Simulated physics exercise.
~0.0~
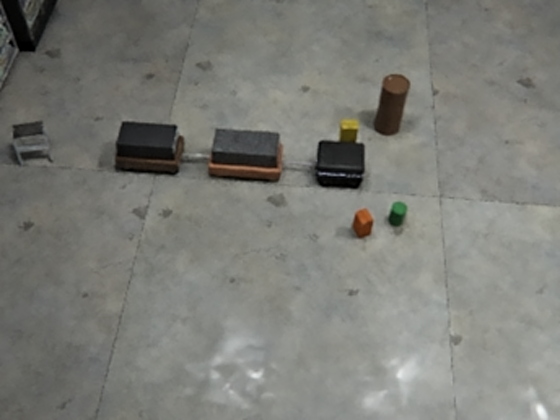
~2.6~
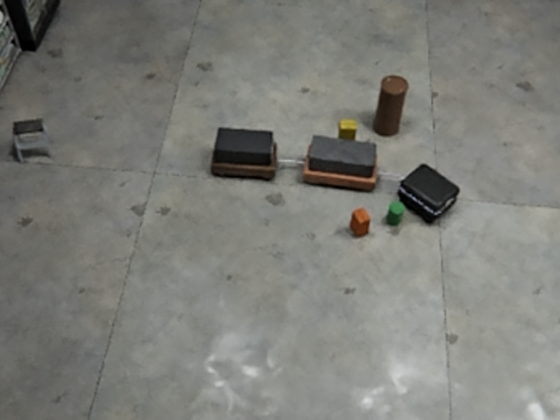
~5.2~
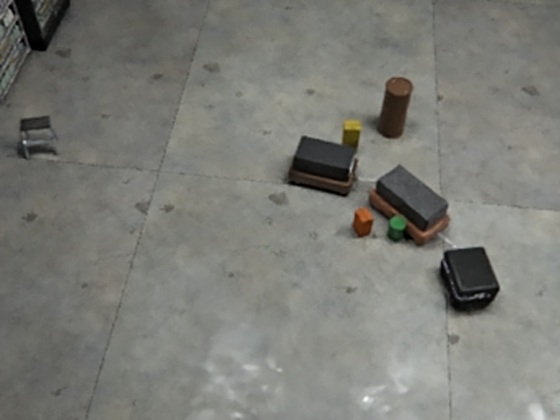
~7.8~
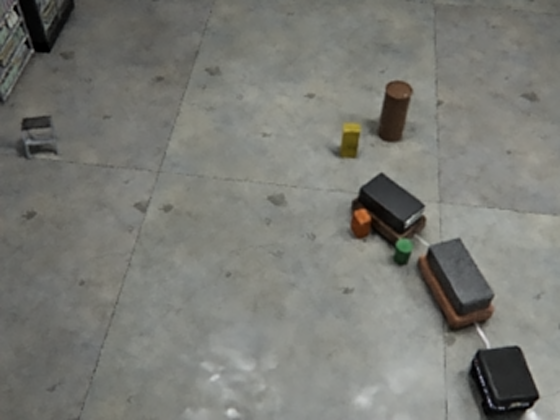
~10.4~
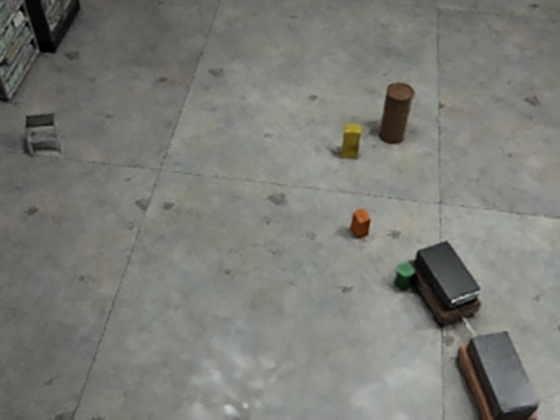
A black tug pulls two carts rightward, then turns down, and the carts push the green pail along.
